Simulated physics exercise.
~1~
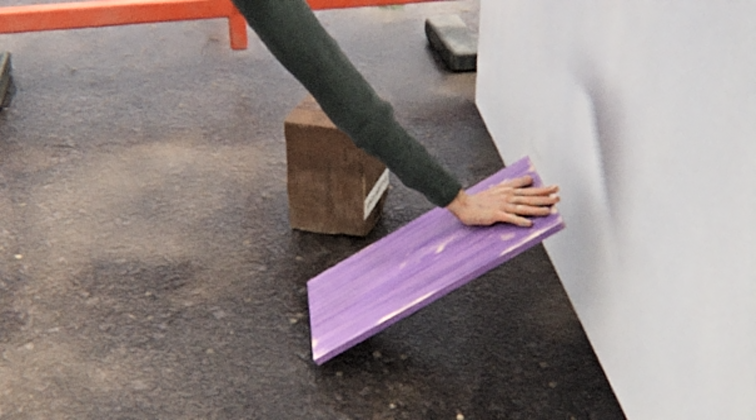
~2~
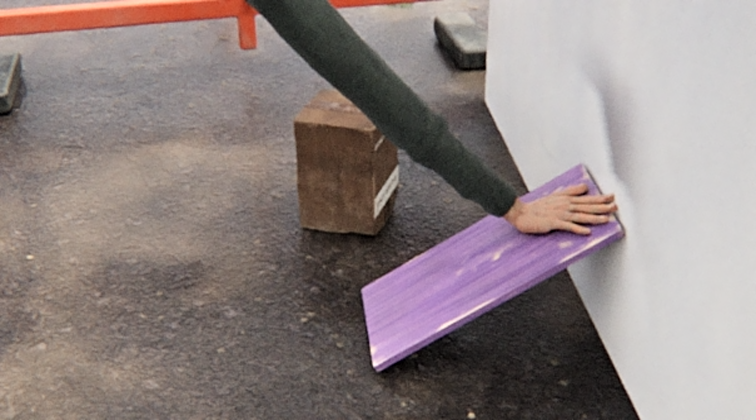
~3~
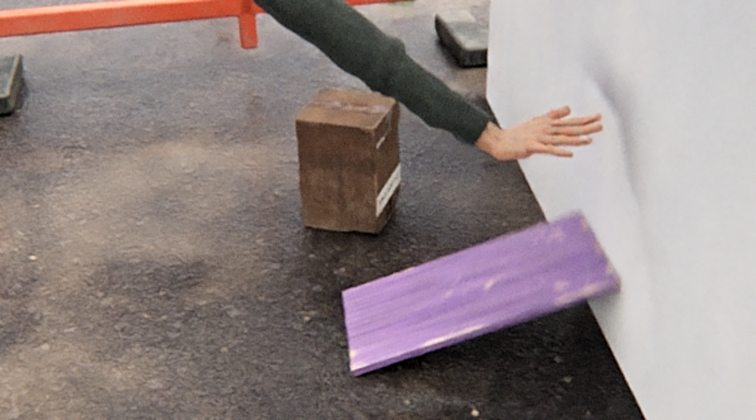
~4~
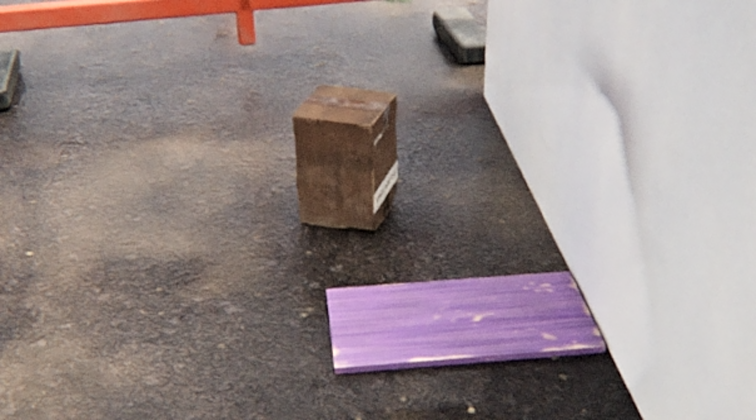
A purple board leaning on a white panel slides down flat after a hand releases it.
